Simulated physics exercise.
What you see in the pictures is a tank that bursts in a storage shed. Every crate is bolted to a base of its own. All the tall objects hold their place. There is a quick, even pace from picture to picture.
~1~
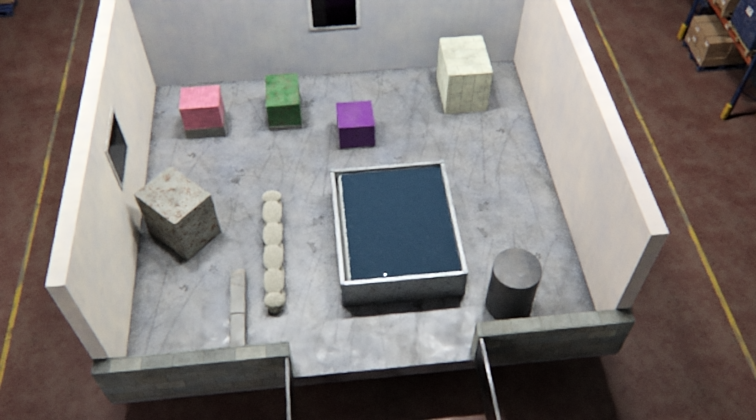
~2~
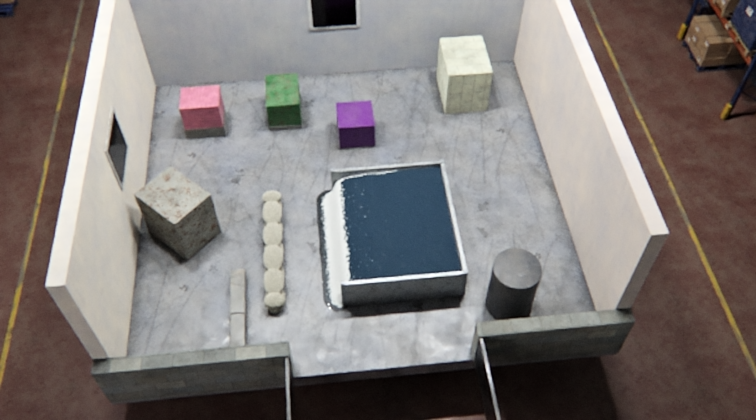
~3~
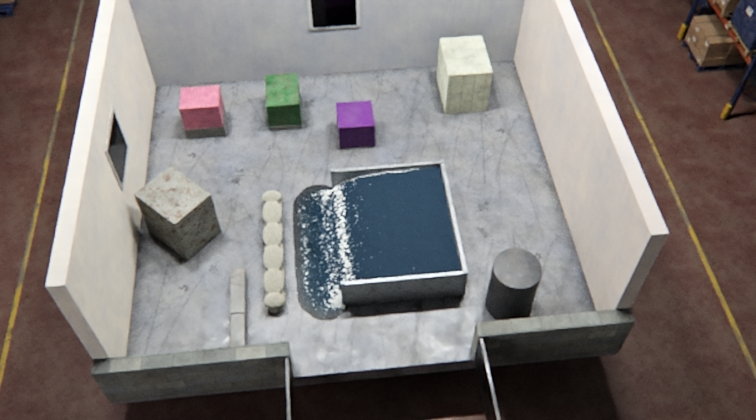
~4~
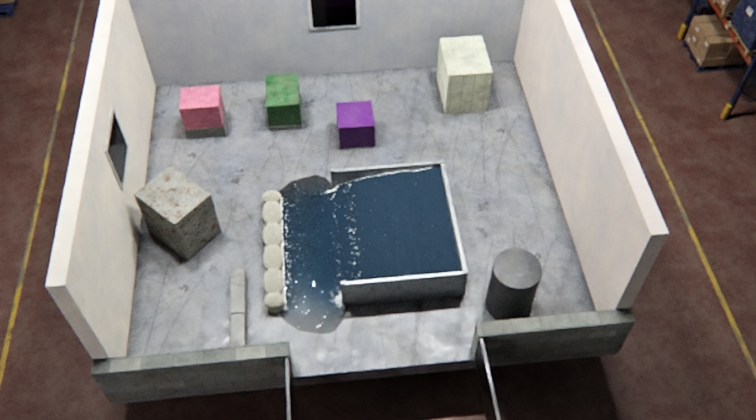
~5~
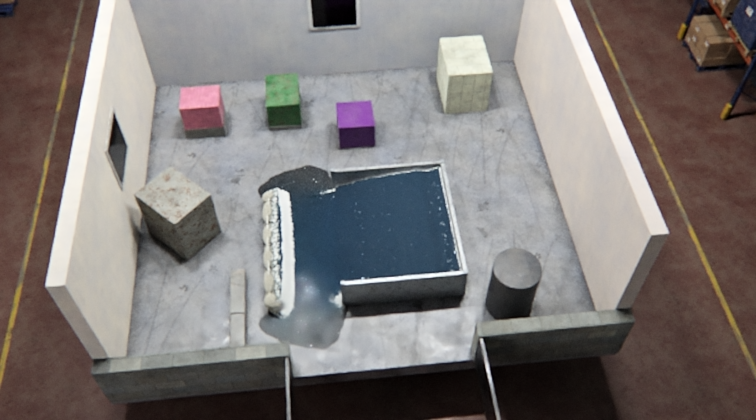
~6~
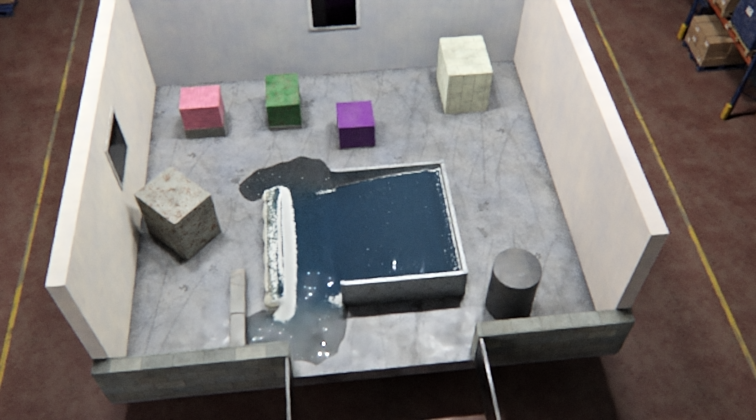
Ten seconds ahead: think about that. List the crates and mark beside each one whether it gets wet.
Pink crate - stays dry; green crate - gets wet; purple crate - gets wet.
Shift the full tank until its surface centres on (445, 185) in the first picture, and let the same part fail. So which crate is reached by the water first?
Purple-painted one.
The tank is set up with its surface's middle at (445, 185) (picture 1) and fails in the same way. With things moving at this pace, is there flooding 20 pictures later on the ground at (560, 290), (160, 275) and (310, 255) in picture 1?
As listed: Clear, covered, under water.
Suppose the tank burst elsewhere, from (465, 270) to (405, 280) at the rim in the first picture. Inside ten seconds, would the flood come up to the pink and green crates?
My reading: Pink stays untouched, green stays untouched.
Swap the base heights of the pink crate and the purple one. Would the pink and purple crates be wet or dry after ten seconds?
Pink crate drenched, purple crate untouched.
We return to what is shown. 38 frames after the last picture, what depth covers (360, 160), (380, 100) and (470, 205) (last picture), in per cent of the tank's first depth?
The depths come to near 2, 6 and 0 per cent respectively.
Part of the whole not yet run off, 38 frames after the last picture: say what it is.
Roughly 80 per cent.
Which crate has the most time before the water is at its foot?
It would be the purple crate.
A moment on, water covers 20 % of the floor; the pink crate not reached, the green crate water round its plinth, the purple crate not reached.
Next, water covers 35 % of the floor; the pink crate water round its plinth, the green crate water round its plinth, the purple crate water round its plinth.
Then, water covers 50 % of the floor; the pink crate water round its plinth, the green crate water round its plinth, the purple crate water round its plinth.
Later, water covers 60 % of the floor; the pink crate water round its plinth, the green crate water round its plinth, the purple crate water round its plinth.
In the end, water covers 80 % of the floor; the pink crate stayed above the water, the green crate was topped, the purple crate was topped.
